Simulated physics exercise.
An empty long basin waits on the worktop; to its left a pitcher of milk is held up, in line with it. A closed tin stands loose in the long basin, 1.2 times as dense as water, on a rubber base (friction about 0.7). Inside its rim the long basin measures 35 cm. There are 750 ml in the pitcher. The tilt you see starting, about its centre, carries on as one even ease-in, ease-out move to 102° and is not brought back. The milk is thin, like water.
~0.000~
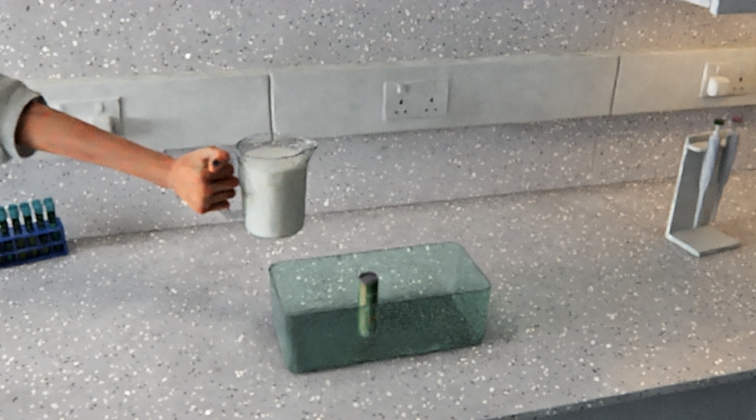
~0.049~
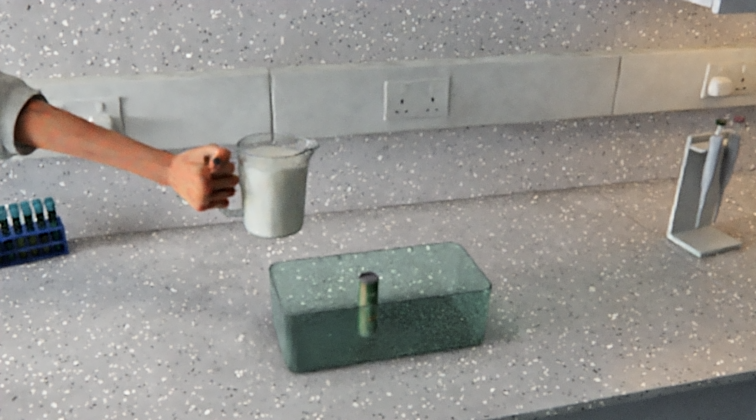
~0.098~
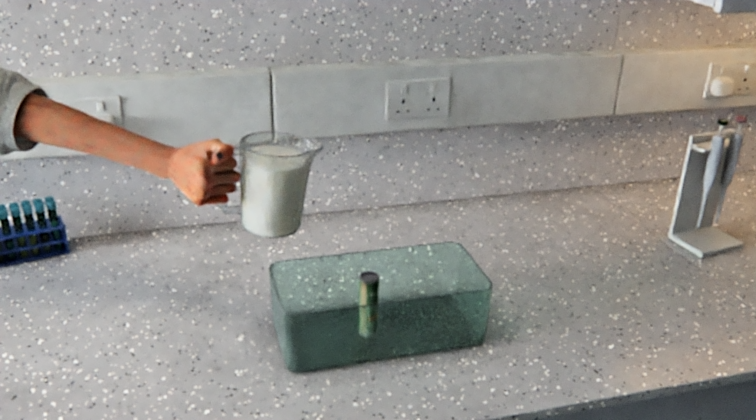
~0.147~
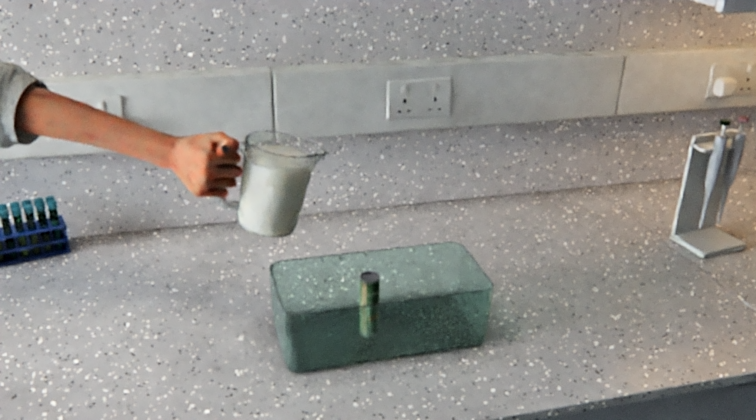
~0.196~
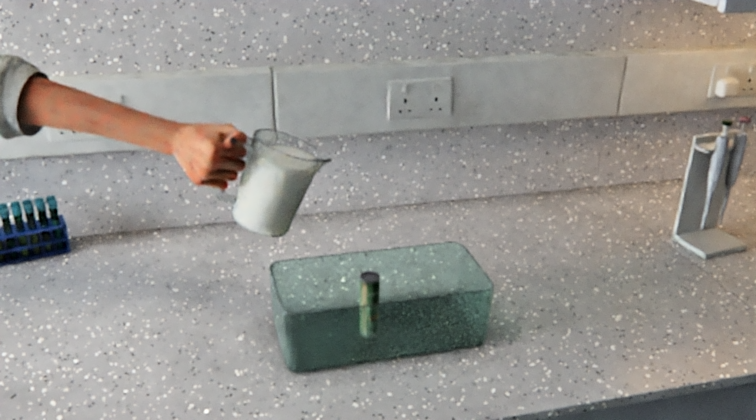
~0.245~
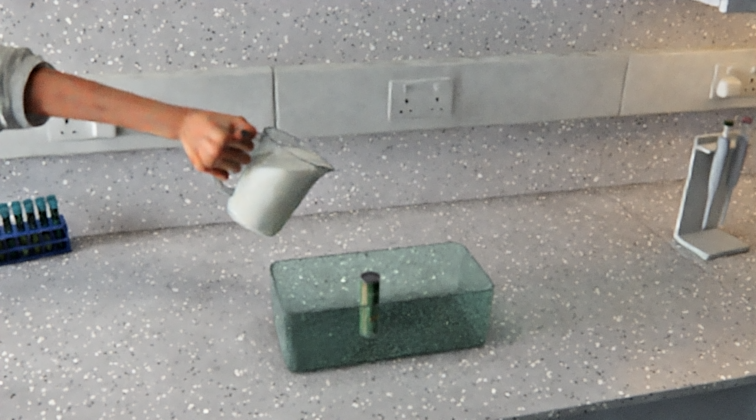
On a speckled worktop, a hand held a glass pitcher of milk above a green see-through basin with a small closed tin standing inside, then steadily tilted the pitcher to the right.
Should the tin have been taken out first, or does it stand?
It falls.
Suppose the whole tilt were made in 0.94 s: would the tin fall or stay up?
Then it goes over.
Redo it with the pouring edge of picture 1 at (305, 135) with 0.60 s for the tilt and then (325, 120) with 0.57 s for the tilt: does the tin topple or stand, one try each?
First it topples; then it remains upright.
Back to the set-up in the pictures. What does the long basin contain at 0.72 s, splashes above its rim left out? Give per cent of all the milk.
About 56 per cent.
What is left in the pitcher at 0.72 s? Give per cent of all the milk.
About 20 per cent.
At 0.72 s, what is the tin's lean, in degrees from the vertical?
Near 0° from upright.
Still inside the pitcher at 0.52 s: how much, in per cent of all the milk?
Near 62 in a hundred.
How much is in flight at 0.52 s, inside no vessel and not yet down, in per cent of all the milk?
About 30 per cent.
By 0.52 s the tilt is 92° and 62 per cent is still to pour; the tin stands where it began.
By 0.72 s the tilt is 102° and 20 per cent is still to pour; the tin stands where it began.
By 0.92 s the tilt is 102° and 4 per cent is still to pour; the tin lies on its side.
By 1.15 s the tilt is 102° and 0 per cent is still to pour; the tin lies on its side.
At rest the tin lies on its side.
